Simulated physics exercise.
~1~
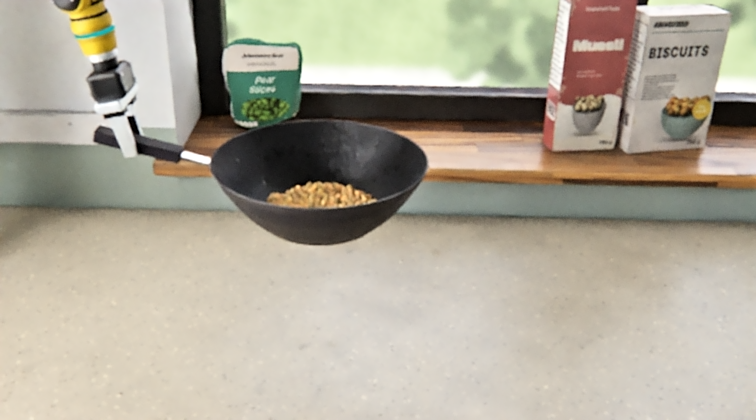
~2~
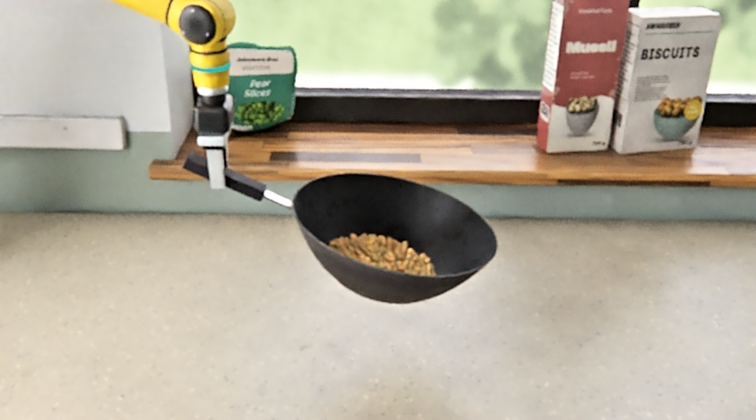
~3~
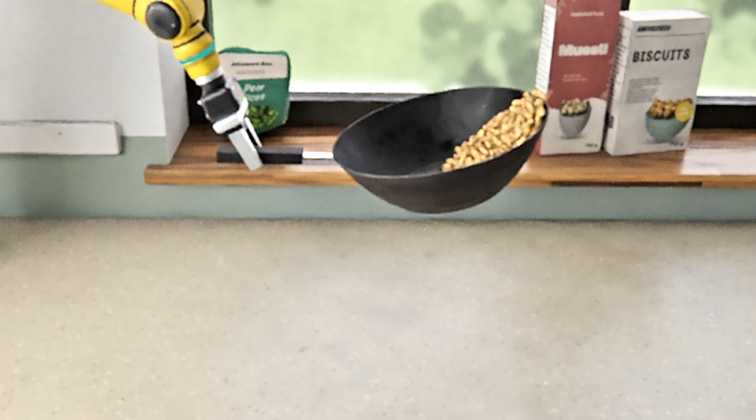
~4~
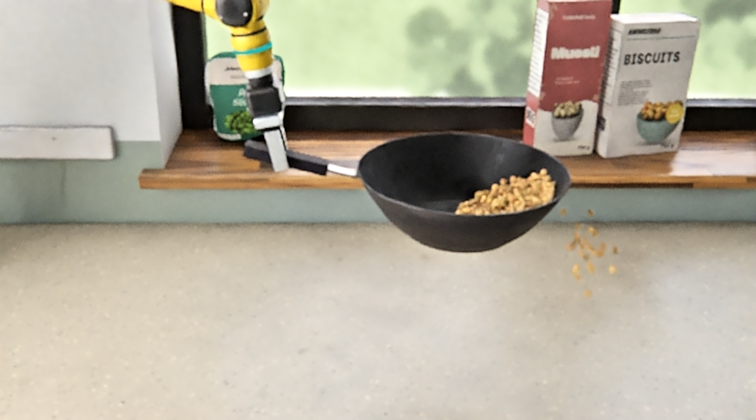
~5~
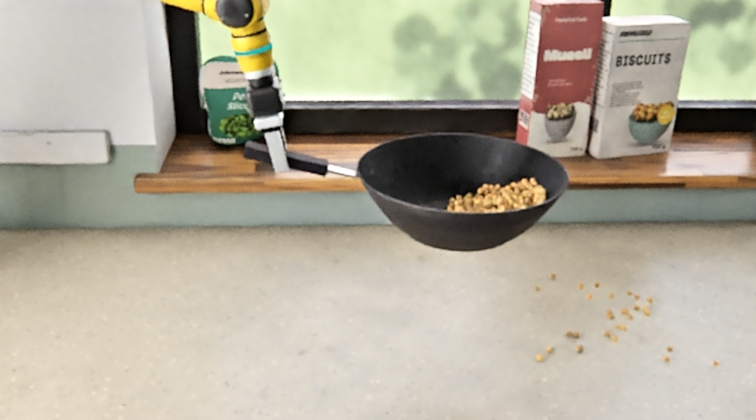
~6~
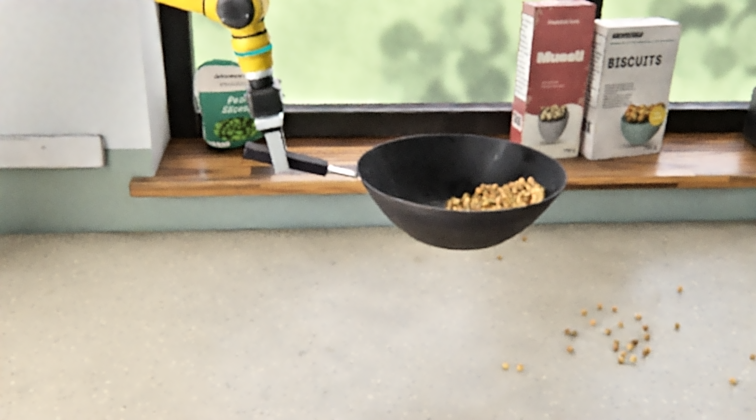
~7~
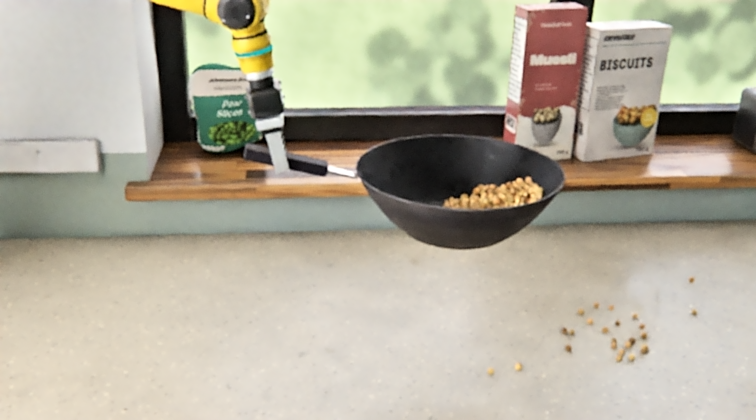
A yellow robot arm swung a black wok of chickpeas to the right, dipping and then lifting and tipping it, and a few flew over the right rim. The wok levelled and stopped with most still inside, the spilled ones scattered on the counter.
